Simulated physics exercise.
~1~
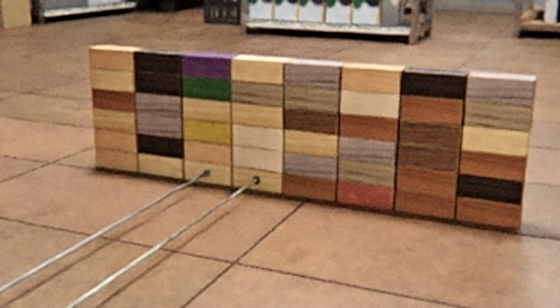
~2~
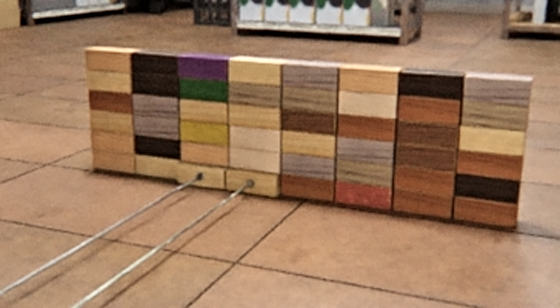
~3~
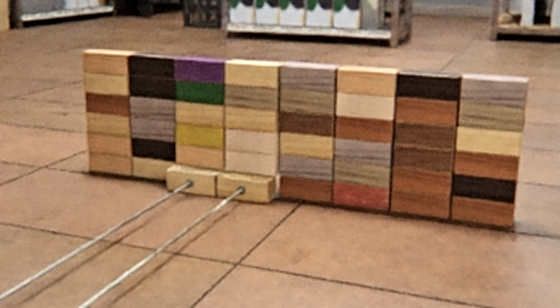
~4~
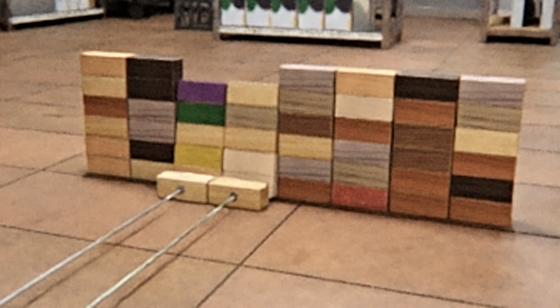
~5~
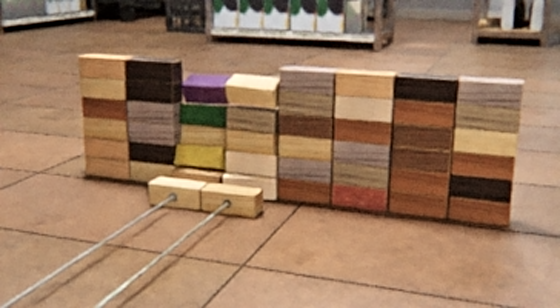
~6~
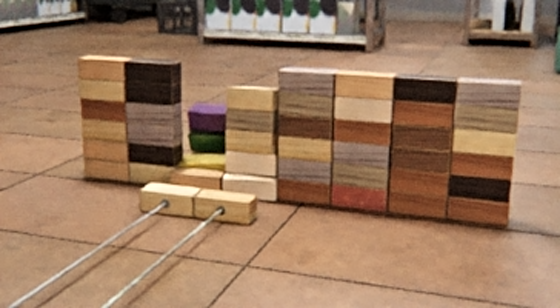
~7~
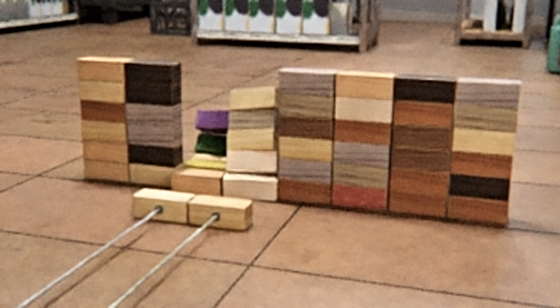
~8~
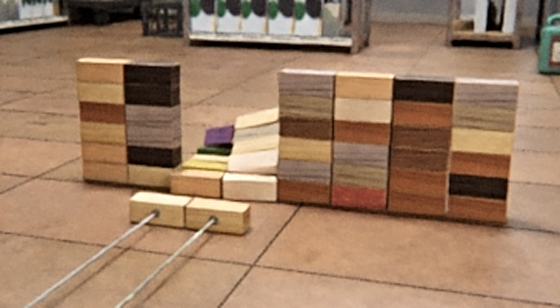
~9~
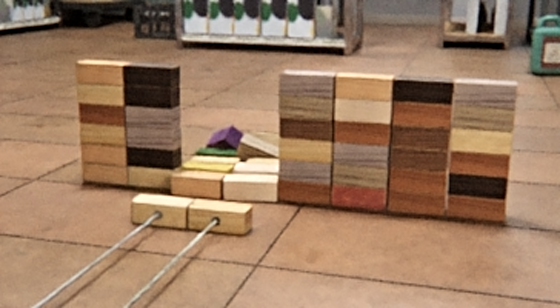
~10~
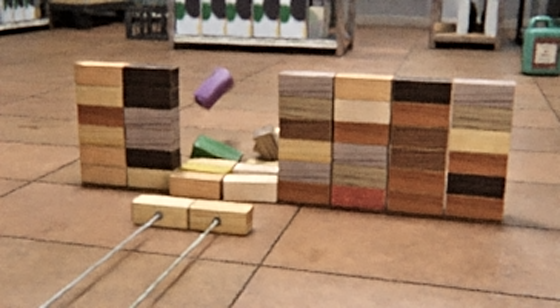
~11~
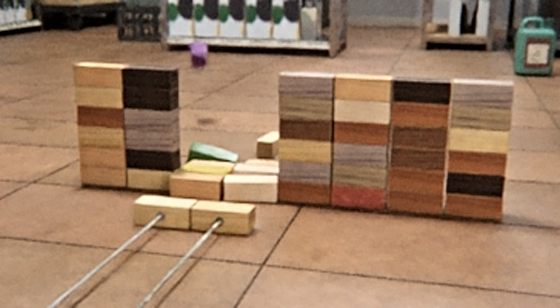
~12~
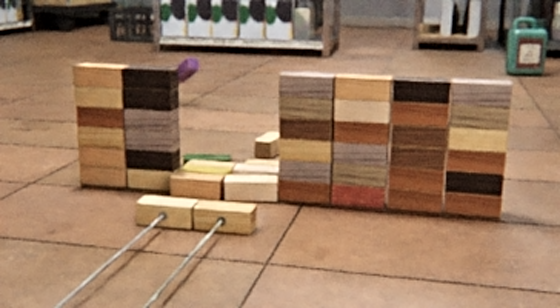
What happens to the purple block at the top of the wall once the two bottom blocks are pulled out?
It falls as its column collapses, then tumbles away behind the wall. It is last seen partly hidden behind the dark column on the left.
Tiled floor with two rods drawing neighbouring bottom blocks from a wooden block wall, the columns above collapsing and leaving a gap.
